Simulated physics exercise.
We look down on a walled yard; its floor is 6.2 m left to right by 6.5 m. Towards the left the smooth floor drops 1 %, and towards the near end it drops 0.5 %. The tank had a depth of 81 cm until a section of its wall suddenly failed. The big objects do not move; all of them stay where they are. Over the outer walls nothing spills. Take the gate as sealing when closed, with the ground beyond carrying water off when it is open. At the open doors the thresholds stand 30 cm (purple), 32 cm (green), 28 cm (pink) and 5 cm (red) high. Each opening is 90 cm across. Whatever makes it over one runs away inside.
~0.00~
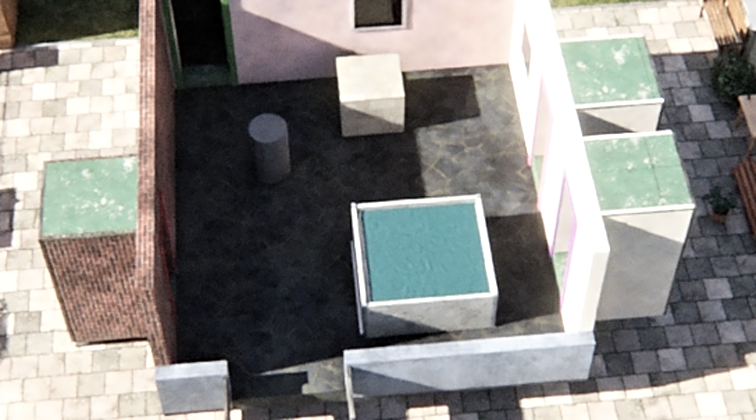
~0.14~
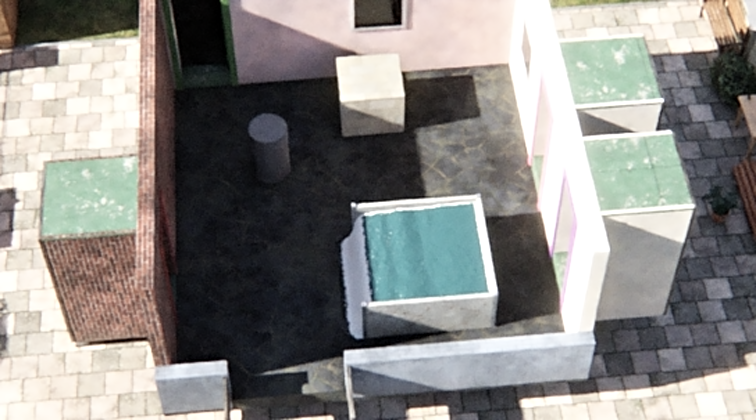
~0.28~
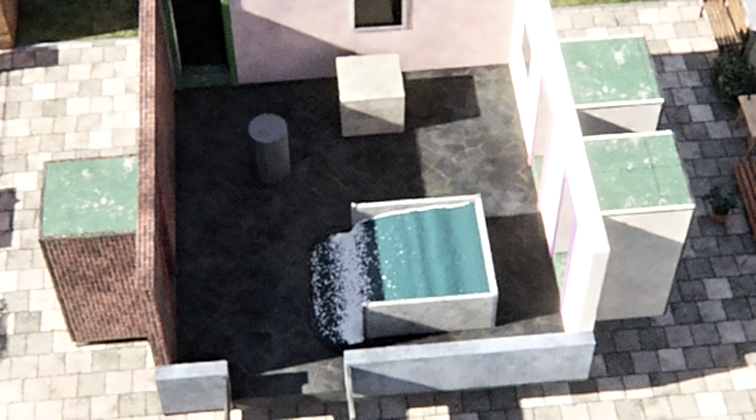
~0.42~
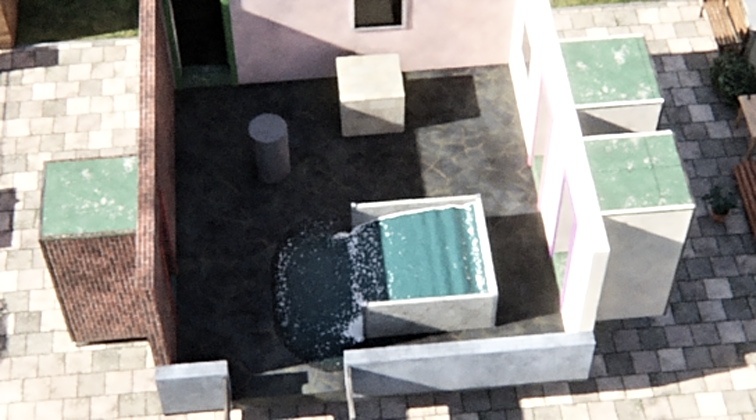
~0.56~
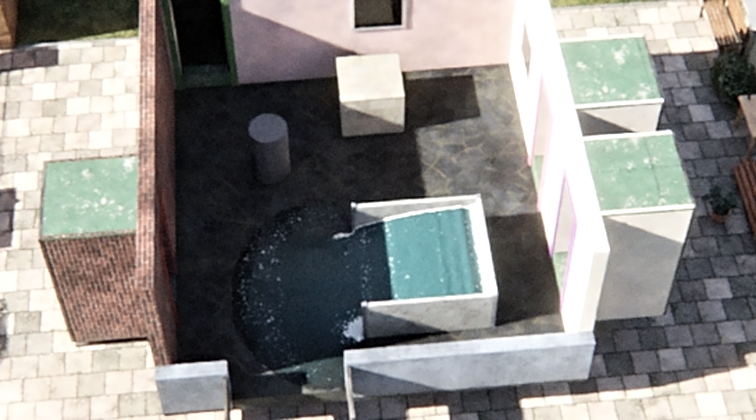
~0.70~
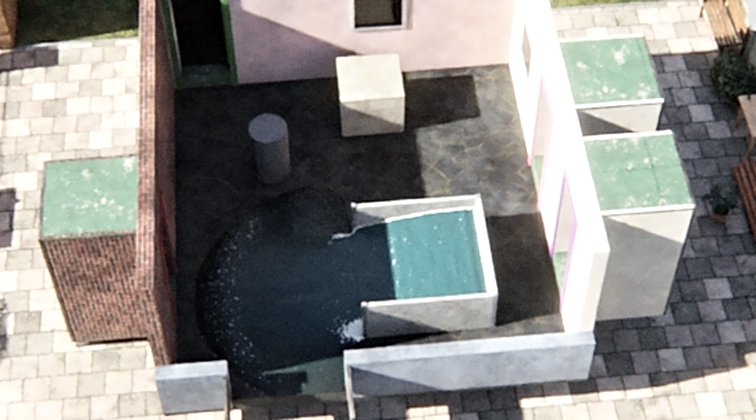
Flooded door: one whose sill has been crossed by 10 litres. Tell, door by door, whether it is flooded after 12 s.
One by one: Purple door: Short. Green door: Short. Pink door: Short. Red door: Surplus.
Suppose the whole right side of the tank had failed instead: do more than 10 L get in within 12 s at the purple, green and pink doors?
At purple the amount is higher than the mark, at green it is beneath the mark, and at pink it is beneath the mark.
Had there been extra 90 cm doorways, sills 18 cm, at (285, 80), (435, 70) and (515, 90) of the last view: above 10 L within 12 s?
Note, doorways in listed order: Stays short, stays short, stays short.
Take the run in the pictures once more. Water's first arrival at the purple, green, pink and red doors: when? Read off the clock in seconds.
The front reaches purple at 10.0 s, green at 2.4 s, pink at 7.5 s, red at 0.8 s.
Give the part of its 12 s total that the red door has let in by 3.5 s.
That works out near 75%.
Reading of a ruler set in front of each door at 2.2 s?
Depths in cm: Purple 0, green 0, pink 0, red 32.
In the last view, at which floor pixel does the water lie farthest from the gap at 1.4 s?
That lands around (176, 178) in the last picture.
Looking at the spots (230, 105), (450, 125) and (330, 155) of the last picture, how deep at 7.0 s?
11, 0 and 5 cm.
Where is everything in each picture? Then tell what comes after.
The first frame shows still water, 81 cm deep, in the tank at (423, 252).
In the second frame, the front is at (353, 337), 1.0 m from the gap at (361, 274); 0.5 m2 of floor is under water; 81 cm left at the back of the tank.
In the third frame, water pours out at (361, 277) and has run 1.3 m, to (336, 348); typically 14 cm deep outside, 80 cm at the tank's back.
In the fourth frame, the front is at a hidden place, 1.6 m from the gap at (361, 278); 3.4 m2 of floor is under water; 74 cm left at the back of the tank.
In the fifth frame, the front is at (240, 325), 2.1 m from the gap at (361, 279); 5.8 m2 of floor is under water; 68 cm left at the back of the tank.
In the sixth frame, water pours out at (361, 279) and has run 2.7 m, to (203, 325); typically 7 cm deep outside, 68 cm at the tank's back.
After 1.4 s water covers 35 % of the floor and is deepest (50 cm) near (178, 391); purple door not reached, green door not reached, pink door not reached, red door 21 cm at the sill, 116 L in.
After 2.2 s water covers 40 % of the floor and is deepest (41 cm) near (178, 391); purple door not reached, green door not reached, pink door not reached, red door 32 cm at the sill, 332 L in.
After 3.5 s water covers 45 % of the floor and is deepest (26 cm) near (175, 102); purple door not reached, green door 22 cm at the sill, 0 L in, pink door not reached, red door 22 cm at the sill, 568 L in.
After 7.0 s water covers 65 % of the floor and is deepest (13 cm) near (175, 131); purple door not reached, green door 11 cm at the sill, 0 L in, pink door not reached, red door 10 cm at the sill, 716 L in.
After 12.0 s water covers 90 % of the floor and is deepest (8 cm) near (178, 391); purple door 2 cm at the sill, 0 L in, green door 7 cm at the sill, 0 L in, pink door 3 cm at the sill, 0 L in, red door 7 cm at the sill, 744 L in.
